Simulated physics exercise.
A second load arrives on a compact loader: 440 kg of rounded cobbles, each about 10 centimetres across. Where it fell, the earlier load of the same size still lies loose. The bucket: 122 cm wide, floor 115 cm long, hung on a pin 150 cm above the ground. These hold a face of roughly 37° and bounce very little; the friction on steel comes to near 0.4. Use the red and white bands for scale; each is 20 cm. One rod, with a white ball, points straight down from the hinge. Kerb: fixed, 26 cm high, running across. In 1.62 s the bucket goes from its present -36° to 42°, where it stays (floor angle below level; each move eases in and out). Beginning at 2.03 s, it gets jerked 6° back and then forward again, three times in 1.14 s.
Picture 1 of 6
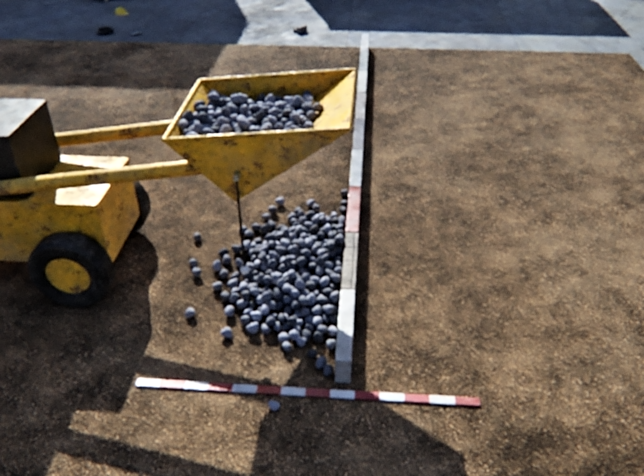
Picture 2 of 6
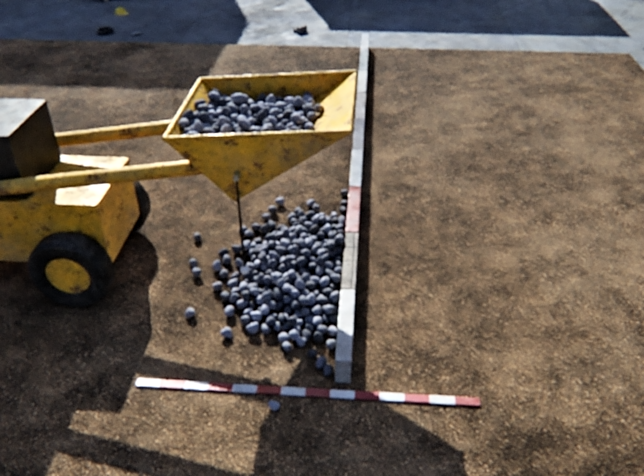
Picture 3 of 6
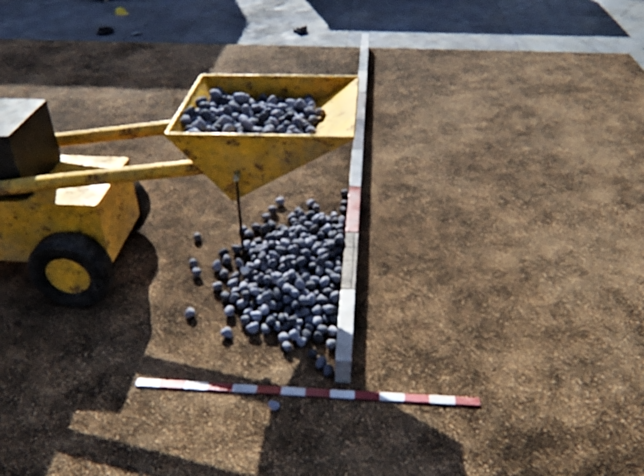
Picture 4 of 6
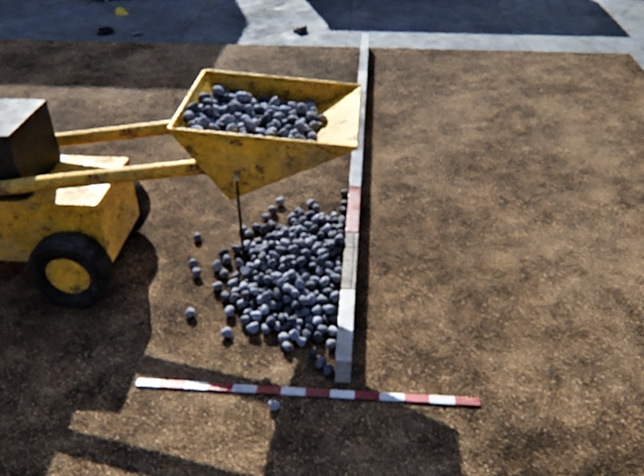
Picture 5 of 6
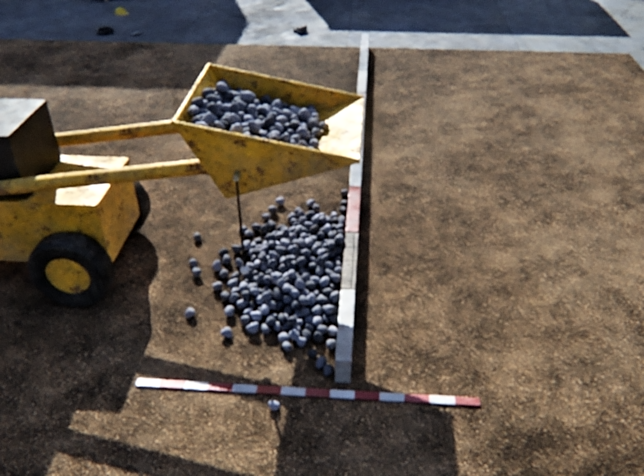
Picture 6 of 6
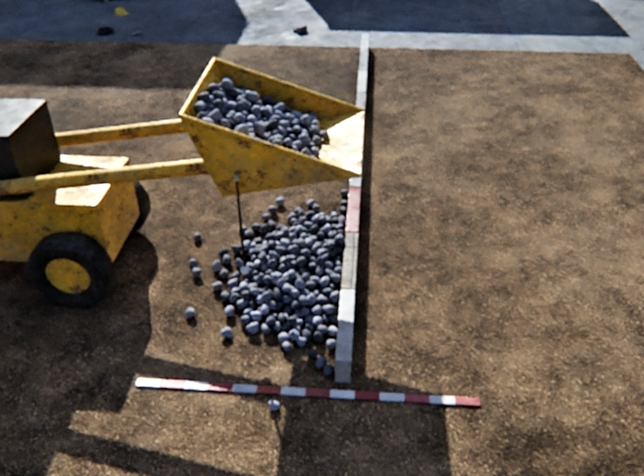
A yellow bucket full of dark grey stones, held on two arms of a small yellow wheeled machine at left, hangs over brown ground seen from above at an angle. Beneath it a loose heap of similar stones rests against a narrow pale kerb, with a red-and-white striped rod lying in front. The bucket slowly tilts, its back rising and right-hand lip dipping slightly, while everything else stays still.
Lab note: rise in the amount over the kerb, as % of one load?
Approximately 75 %.
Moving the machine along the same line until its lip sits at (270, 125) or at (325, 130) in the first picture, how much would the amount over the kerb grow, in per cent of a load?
Some 5 percent, and then 50 percent.
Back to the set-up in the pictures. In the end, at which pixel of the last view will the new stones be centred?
Around (391, 277).
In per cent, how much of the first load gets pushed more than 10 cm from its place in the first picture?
The answer is about 0 per cent.
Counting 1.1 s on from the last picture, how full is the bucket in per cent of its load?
Near 45 per cent of the load is held.
Then, 0.6 s after the last picture the floor is at 30°; in per cent of one load, 100 in the bucket, 100 on this side of the kerb; the foremost stones are at (341, 248).
Then, 1.1 s after the last picture the floor is at 42°; in per cent of one load, 44 in the bucket, 138 on this side of the kerb, 18 over the kerb; the foremost stones are at (390, 278).
Then, 3.0 s after the last picture the floor is at 42°; in per cent of one load, 0 in the bucket, 125 on this side of the kerb, 75 over the kerb; the foremost stones are at (571, 281).
Then, 5.9 s after the last picture the floor is at 42°; in per cent of one load, 0 in the bucket, 125 on this side of the kerb, 75 over the kerb; the foremost stones are at (571, 281). Net gain over the kerb, 75.
